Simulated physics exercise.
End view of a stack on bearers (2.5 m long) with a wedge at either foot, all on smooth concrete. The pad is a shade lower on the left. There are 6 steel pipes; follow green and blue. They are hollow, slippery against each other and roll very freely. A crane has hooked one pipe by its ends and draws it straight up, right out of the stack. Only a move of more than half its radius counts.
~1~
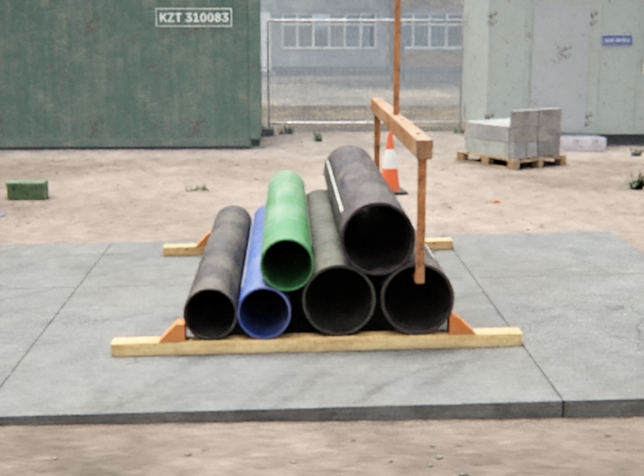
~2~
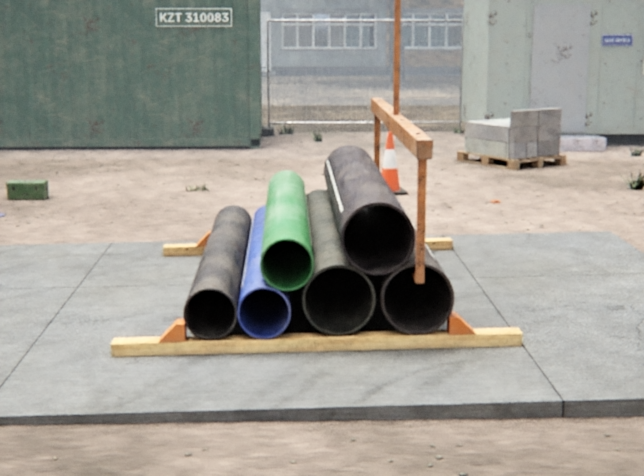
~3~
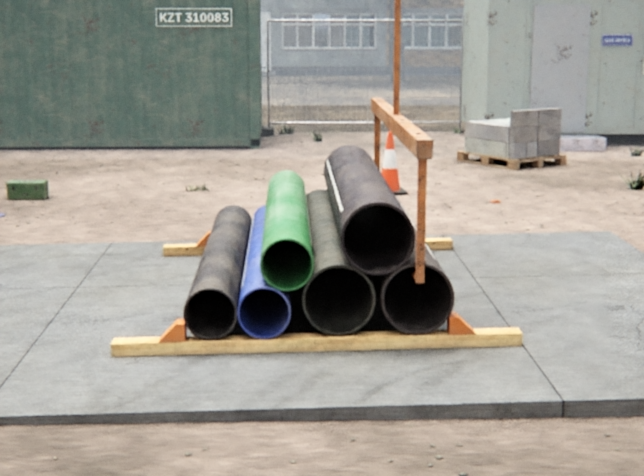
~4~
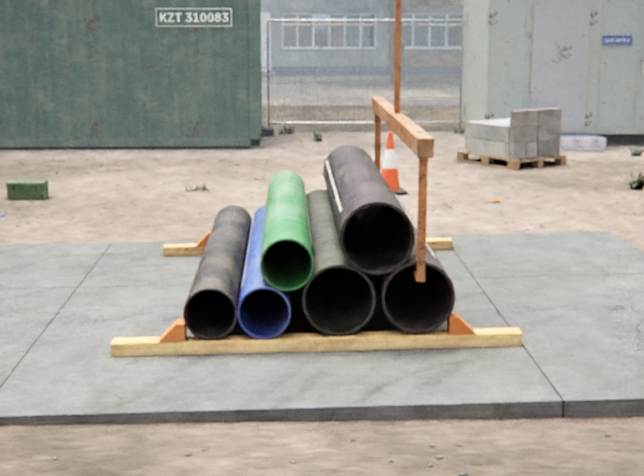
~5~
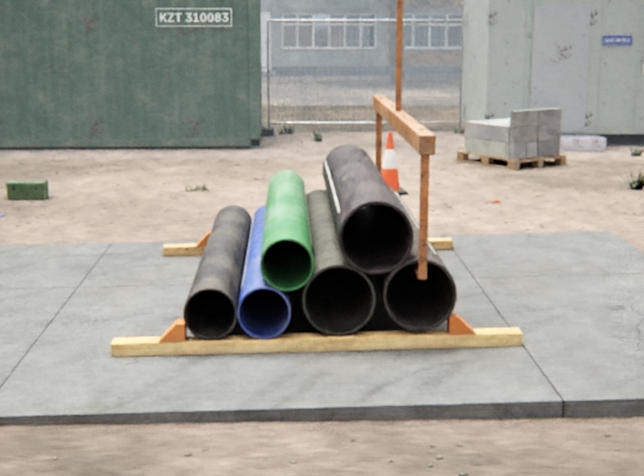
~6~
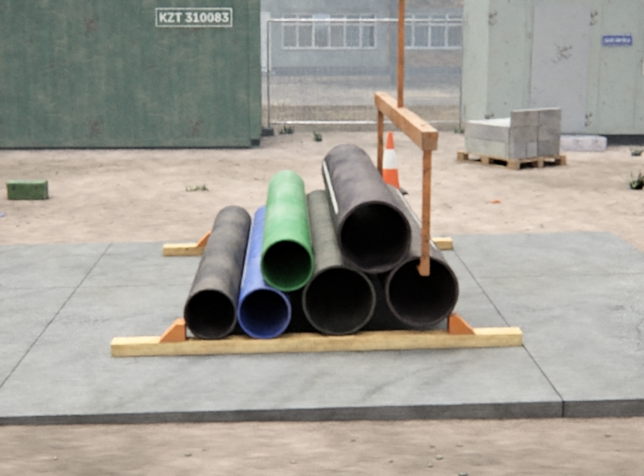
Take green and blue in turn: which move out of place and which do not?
Green stays put, blue stays put.
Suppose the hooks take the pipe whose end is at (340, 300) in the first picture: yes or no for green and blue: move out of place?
Then green yes, blue no.
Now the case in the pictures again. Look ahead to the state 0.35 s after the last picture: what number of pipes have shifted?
0 by then.
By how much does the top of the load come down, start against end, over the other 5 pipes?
Some 20 cm lower.
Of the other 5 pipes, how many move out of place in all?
The count is 1.
Another 0.3 s on from the last picture, green is unmoved; blue is unmoved; 0 of the other 5 have shifted.
In the end (1.4 s after the last picture), green is where it was; blue is unmoved; 1 of the other 5 has shifted.
